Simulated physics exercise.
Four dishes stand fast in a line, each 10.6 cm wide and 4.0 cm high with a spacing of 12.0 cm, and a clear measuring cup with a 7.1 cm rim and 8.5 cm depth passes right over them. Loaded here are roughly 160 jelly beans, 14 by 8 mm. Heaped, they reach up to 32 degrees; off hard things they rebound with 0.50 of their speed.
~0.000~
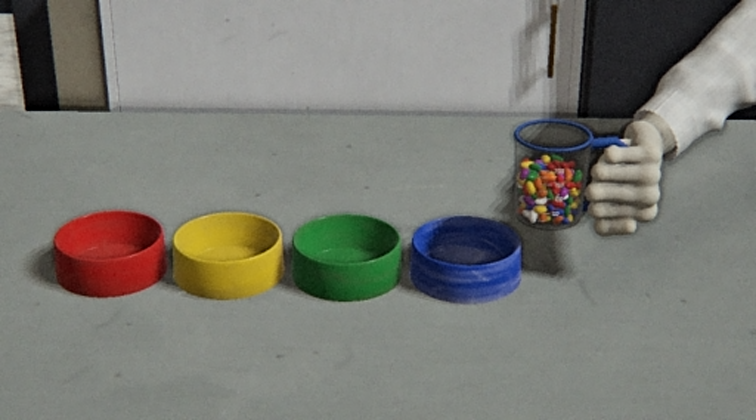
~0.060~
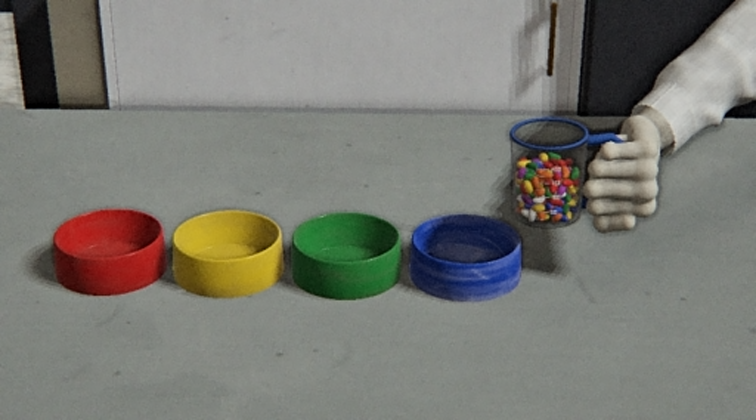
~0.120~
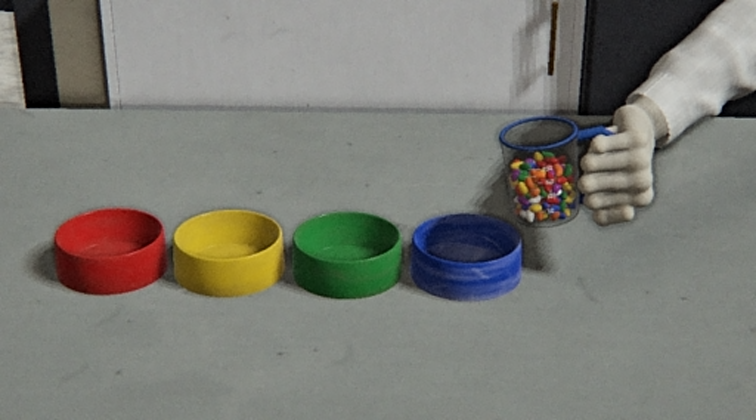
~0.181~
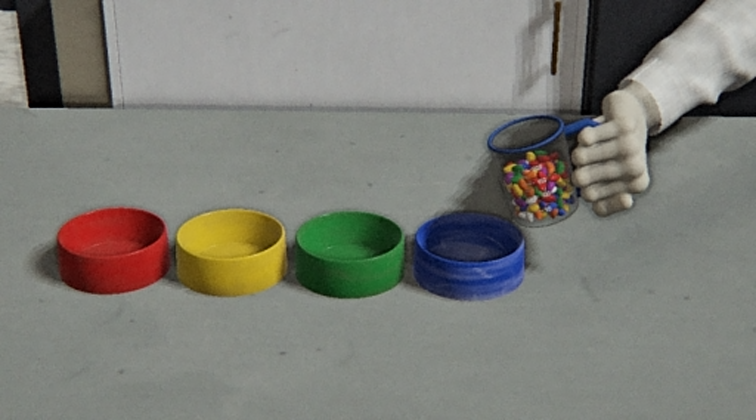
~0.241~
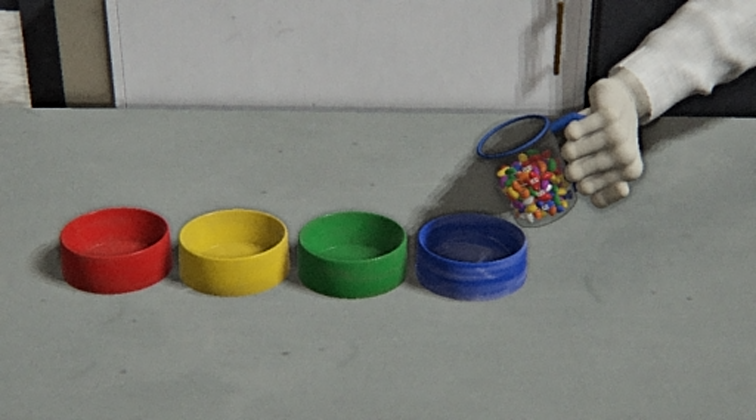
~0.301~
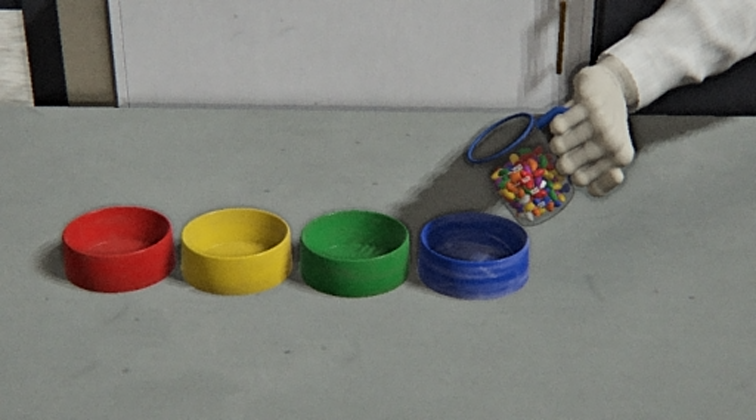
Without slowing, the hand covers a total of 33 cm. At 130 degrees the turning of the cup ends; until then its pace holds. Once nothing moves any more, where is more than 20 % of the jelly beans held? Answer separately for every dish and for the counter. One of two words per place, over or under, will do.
My prediction: Red: Fails to surpass one fifth; blue: Fails to surpass one fifth; green: Surpasses one fifth; yellow: Fails to surpass one fifth; counter: Fails to surpass one fifth.
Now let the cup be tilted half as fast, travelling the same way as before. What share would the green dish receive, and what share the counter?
In that case the green dish gets 0 and the counter gets 0.
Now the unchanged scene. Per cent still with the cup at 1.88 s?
My estimate is about 0 per cent.
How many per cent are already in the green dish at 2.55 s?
Around 100 in a hundred by then.
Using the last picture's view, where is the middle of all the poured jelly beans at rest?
Roughly pixel (350, 255).
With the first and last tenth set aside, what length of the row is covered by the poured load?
I'd put it at close to 6 cm.
After 1.25 s, tilt 130 degrees; cup holds 0 %, green 100 %.
Then, at 1.88 s, tilt 130 degrees; cup holds 0 %, green 100 %.
After 2.55 s, tilt 130 degrees; cup holds 0 %, green 100 %.
By 2.8 s all is still; red 0 %, blue 0 %, green 100 %, yellow 0 %, counter 0 %.
